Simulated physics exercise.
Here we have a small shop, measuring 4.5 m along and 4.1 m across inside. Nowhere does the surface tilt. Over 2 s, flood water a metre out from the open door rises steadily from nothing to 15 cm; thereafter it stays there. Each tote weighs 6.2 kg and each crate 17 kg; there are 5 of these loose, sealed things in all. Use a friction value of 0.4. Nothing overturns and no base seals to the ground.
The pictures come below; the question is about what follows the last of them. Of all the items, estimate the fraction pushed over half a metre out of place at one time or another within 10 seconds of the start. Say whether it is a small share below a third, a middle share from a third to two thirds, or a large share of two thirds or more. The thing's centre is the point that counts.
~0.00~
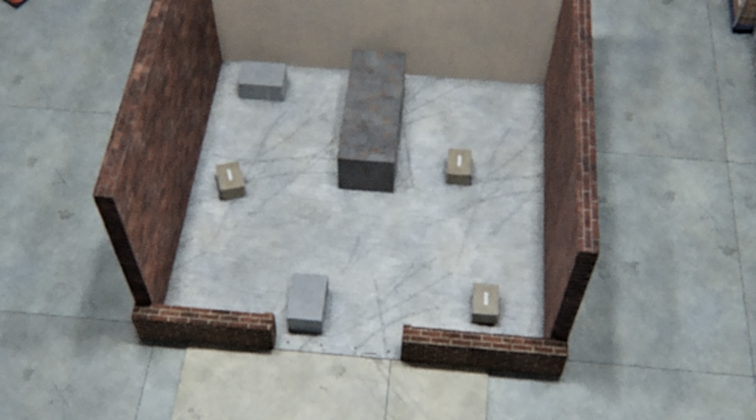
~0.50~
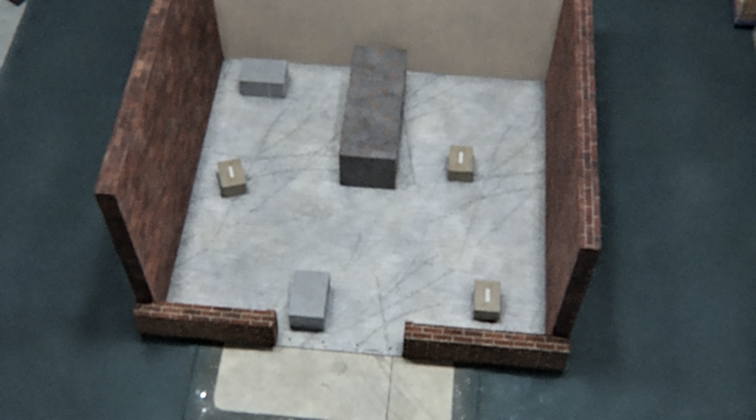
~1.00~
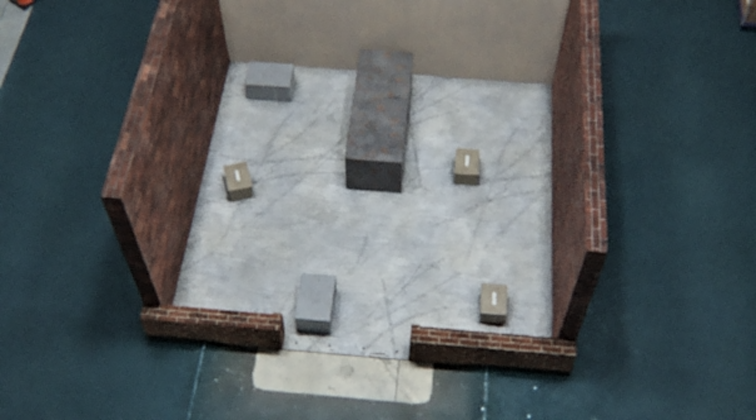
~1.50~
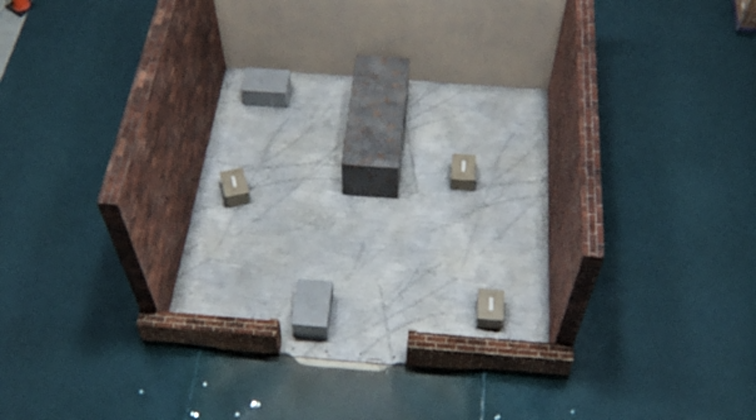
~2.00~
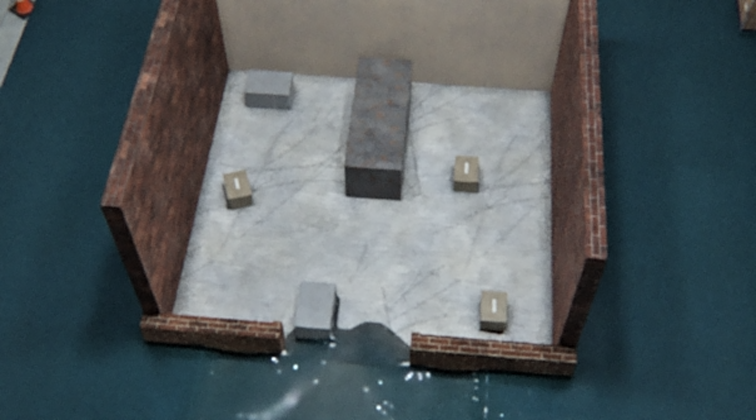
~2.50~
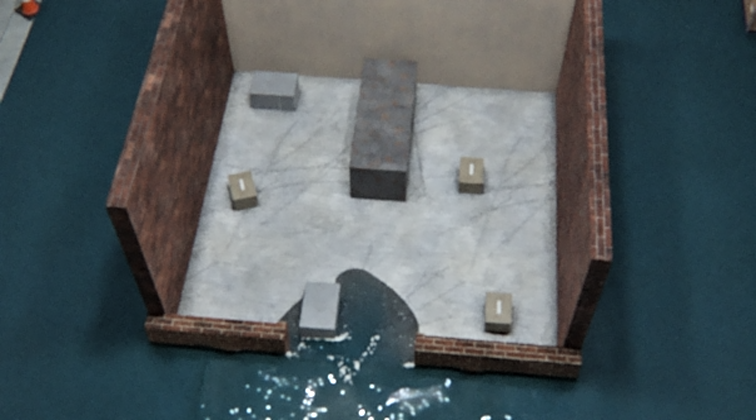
A middle share, from a third to two thirds.
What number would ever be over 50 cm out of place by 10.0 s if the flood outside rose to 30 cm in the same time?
In that case the number is 5.
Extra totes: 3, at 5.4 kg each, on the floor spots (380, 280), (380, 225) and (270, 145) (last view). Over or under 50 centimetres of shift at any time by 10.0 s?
In that order: More, past it, less.
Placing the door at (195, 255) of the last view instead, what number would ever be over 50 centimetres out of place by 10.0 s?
In that case 2 of them.
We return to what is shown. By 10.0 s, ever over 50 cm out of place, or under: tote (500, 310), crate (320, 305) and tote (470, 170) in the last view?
Taking them in that order, the first is within the limit, the second beyond the limit and the third beyond the limit.
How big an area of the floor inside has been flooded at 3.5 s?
5.0 m2.
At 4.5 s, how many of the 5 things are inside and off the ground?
At that point I count 0.
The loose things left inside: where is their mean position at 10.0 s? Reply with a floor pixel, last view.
The centre is close to (357, 185).
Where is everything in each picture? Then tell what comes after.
The first picture shows a crate at (307, 296) rests on the ground; a tote at (459, 161), on the bottom; 0.0 m2 under water; 0 of 5 have shifted.
The second picture shows a crate at (309, 293) rests on the ground; a tote at (461, 158), on the bottom; water covers 0.0 m2; 0 of 5 have shifted.
The third picture shows a crate at (315, 297) rests on the ground; a tote at (467, 161) rests on the ground; 0.0 m2 under water; 0 of 5 have shifted.
The fourth picture shows a crate at (312, 302) rests on the ground; a tote at (464, 167), on the bottom; water covers 0.0 m2; 0 of 5 have shifted.
The fifth picture shows a crate at (315, 304) rests on the ground; a tote at (466, 169), on the bottom; water covers 0.2 m2; 0 of 5 have shifted.
The sixth picture shows a crate at (320, 305), on the bottom; a tote at (471, 170), on the bottom; water covers 0.9 m2; 0 of 5 have shifted.
After 3.5 s 0 of 5 are over 50 cm from their spots; 0 afloat.
After 4.5 s 1 of 5 are over 50 cm from their spots; 0 afloat.
After 7.0 s 2 of 5 are over 50 cm from their spots; 0 afloat.
After 10.0 s 2 of 5 are over 50 cm from their spots, and 2 have been at some point; 2 afloat.
